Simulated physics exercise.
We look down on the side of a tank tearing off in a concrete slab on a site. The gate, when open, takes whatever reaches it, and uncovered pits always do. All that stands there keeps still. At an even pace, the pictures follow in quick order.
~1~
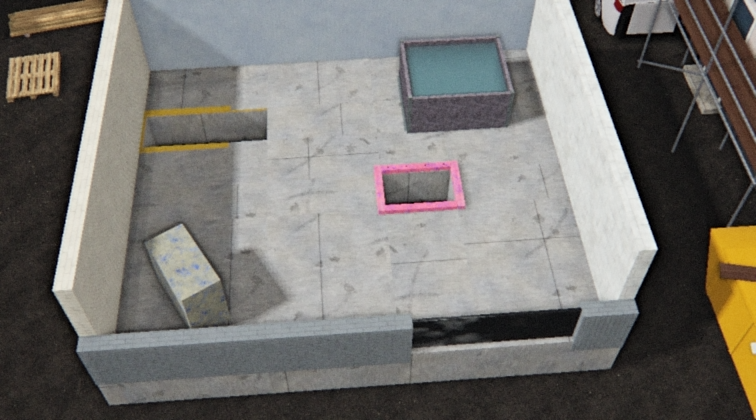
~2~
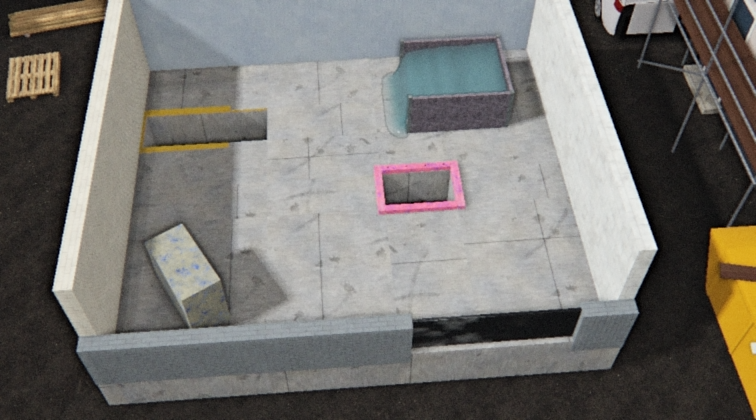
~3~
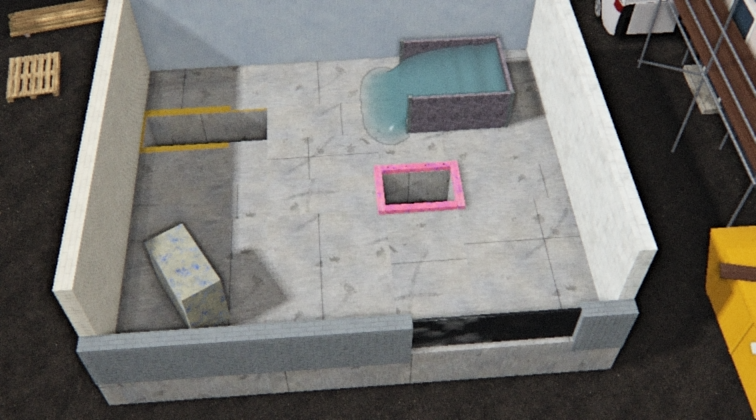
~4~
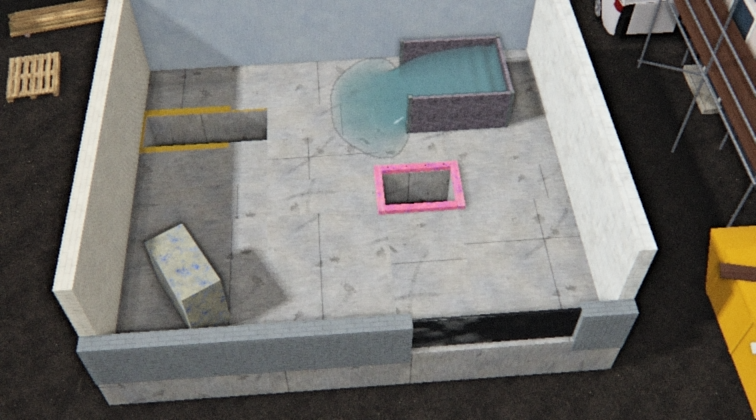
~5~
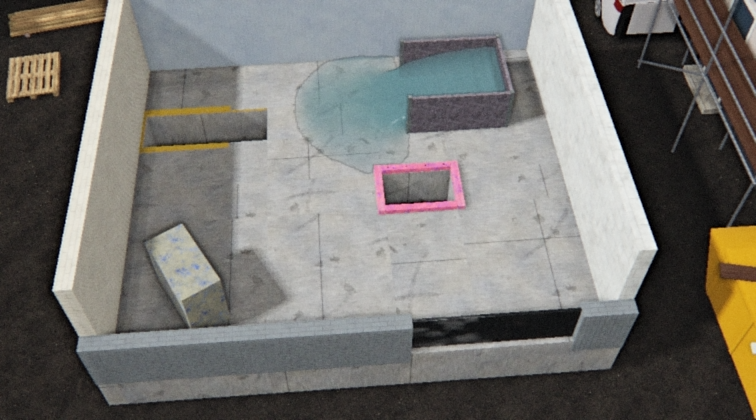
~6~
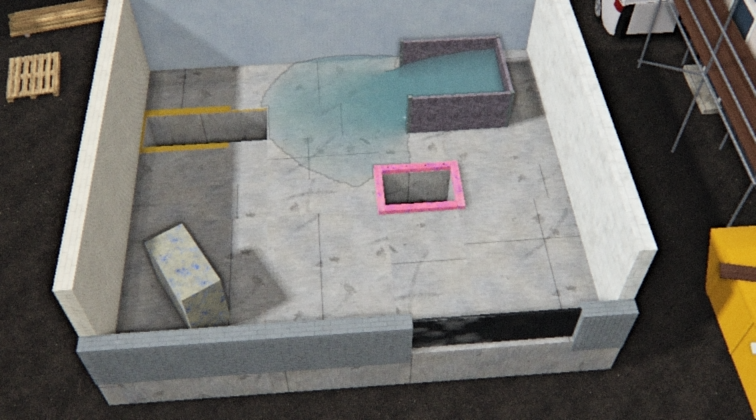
Water pours from the tank's open left side and spreads leftward across the concrete slab.
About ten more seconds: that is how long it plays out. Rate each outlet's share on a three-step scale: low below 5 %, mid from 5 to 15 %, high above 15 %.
Scale: Gate - low, yellow pit - high, pink pit - low.
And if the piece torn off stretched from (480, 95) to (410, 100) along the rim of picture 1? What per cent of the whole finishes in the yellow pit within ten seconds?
Approximate share, yellow: 10 in a hundred.
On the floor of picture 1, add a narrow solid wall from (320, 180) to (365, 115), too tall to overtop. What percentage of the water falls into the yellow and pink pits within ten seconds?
Yellow 60 %, pink 4 %.
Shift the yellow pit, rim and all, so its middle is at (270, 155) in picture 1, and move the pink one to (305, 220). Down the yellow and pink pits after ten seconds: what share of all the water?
My answer: Yellow gets 45 percent, pink gets 0 percent.
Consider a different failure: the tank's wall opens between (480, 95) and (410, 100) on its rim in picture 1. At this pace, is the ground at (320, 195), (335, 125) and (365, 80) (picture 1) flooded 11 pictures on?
Note, points one to three: Reached and soaked / unreached / unreached.
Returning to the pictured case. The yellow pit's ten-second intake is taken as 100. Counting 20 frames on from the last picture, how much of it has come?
My estimate: Close to 50 per cent.
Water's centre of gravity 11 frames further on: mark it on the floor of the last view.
The centre of mass sits at about (318, 113).
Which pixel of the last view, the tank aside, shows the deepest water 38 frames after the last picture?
Roughly at pixel (163, 357).
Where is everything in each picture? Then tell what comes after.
The first picture shows still water in the open tank at (455, 70).
In the second picture, water pours out at (407, 91) and has run to (396, 74).
In the third picture, the front is at (374, 73), out from the gap at (407, 93).
In the fourth picture, water pours out at (407, 95) and has run to (346, 74).
In the fifth picture, the front is at (299, 104), out from the gap at (407, 95).
In the sixth picture, water pours out at (407, 96) and has run to (267, 104).
A moment on, water covers 35 % of the floor; the gate 0 %, the yellow pit 7 %, the pink pit 0 %.
Next, water covers 45 % of the floor; the gate 0 %, the yellow pit 15 %, the pink pit 0 %.
Then, water covers 50 % of the floor; the gate 0 %, the yellow pit 34 %, the pink pit 0 %.
Later, water covers 50 % of the floor; the gate 0 %, the yellow pit 54 %, the pink pit 0 %.
In the end, water covers 50 % of the floor; the gate 0 %, the yellow pit 67 %, the pink pit 0 %.
